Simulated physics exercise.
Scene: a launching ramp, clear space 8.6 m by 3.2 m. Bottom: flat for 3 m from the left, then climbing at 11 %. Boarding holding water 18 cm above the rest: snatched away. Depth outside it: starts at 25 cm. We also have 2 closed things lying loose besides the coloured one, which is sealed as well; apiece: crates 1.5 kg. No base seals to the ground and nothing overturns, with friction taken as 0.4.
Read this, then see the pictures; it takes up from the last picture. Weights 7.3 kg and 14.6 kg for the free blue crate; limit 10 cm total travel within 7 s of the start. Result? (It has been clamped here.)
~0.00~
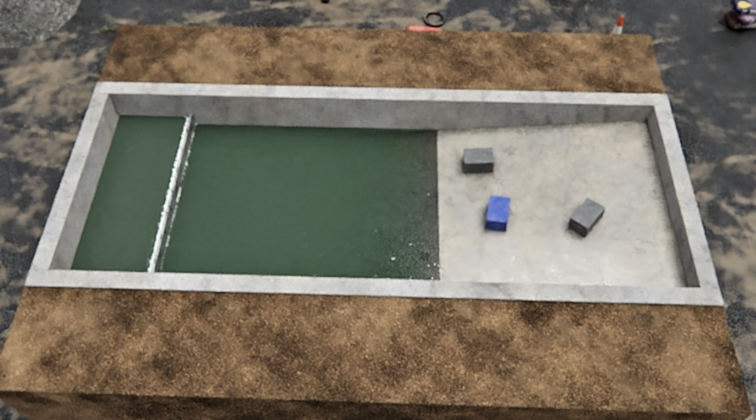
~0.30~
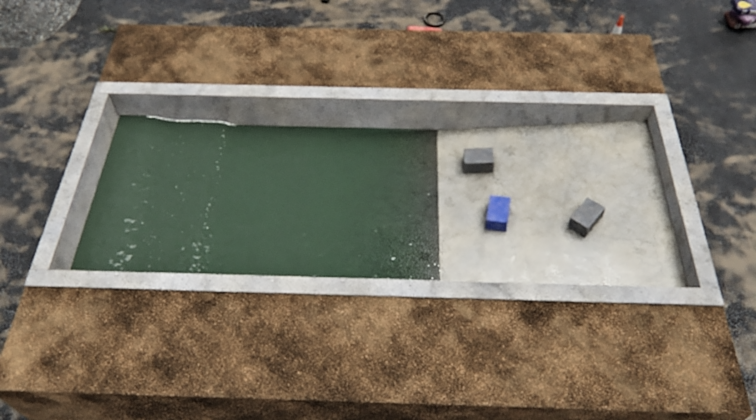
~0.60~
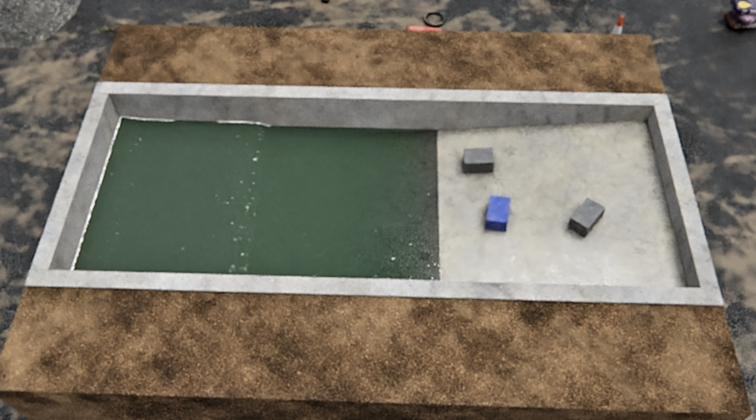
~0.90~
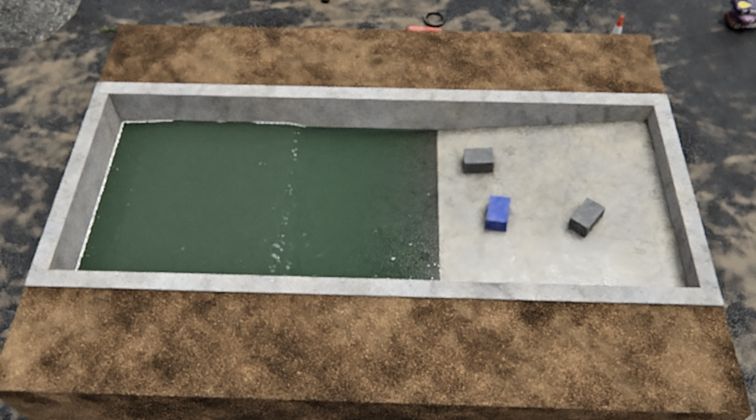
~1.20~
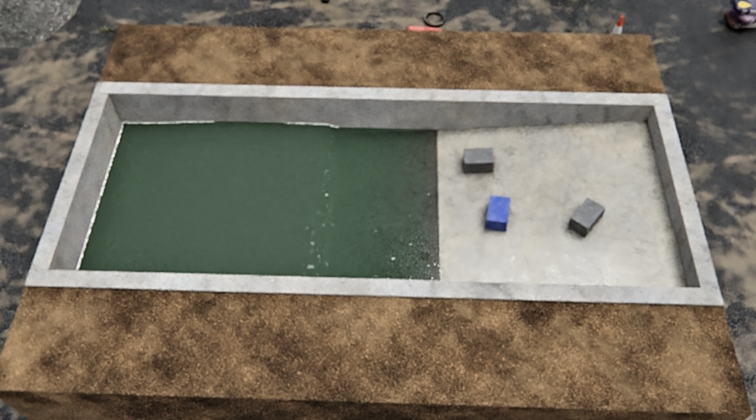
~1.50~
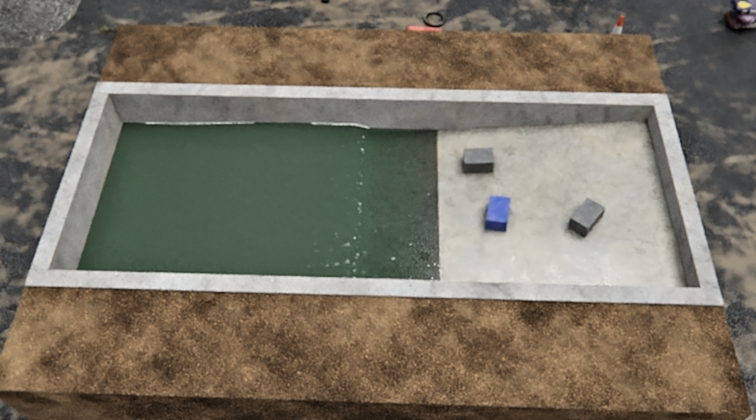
Higher only.
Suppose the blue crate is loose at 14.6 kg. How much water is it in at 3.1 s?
Close to 5 cm deep.
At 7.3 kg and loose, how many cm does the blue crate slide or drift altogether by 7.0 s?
It covers about 50 cm altogether.
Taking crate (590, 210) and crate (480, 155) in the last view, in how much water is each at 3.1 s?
About 0 and 3 cm.
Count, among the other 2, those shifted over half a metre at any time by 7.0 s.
Count: 1.
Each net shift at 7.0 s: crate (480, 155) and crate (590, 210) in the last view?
200 cm and 0 cm respectively.
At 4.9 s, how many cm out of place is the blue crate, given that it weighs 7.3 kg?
About 20 cm.
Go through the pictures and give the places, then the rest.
In the first picture, the blue crate at (500, 209), on the bottom; 16.6 m2 under water; 0 of 3 have shifted.
In the second picture, the blue crate at (500, 209) rests on the ground; water covers 16.6 m2; 0 of 3 have shifted.
In the third picture, the blue crate at (500, 209) rests on the ground; water covers 16.6 m2; 0 of 3 have shifted.
In the fourth picture, the blue crate at (500, 209) rests on the ground; water covers 16.6 m2; 0 of 3 have shifted.
In the fifth picture, the blue crate at (500, 209), on the bottom; 16.6 m2 under water; 0 of 3 have shifted.
In the sixth picture, the blue crate at (500, 209), on the bottom; 16.6 m2 under water; 0 of 3 have shifted.
After 2.1 s the blue crate would be 0 cm from its start with 7.3 kg and 0 cm from its start with 14.6 kg; 0 cm of water round it then.
After 3.1 s the blue crate would be 4 cm from its start with 7.3 kg and 0 cm from its start with 14.6 kg; 5 cm of water round it then.
After 4.9 s the blue crate would be 24 cm from its start with 7.3 kg and 0 cm from its start with 14.6 kg; 4 cm of water round it then.
After 7.0 s the blue crate would be 5 cm from its start with 7.3 kg and 0 cm from its start with 14.6 kg; 1 cm of water round it then.
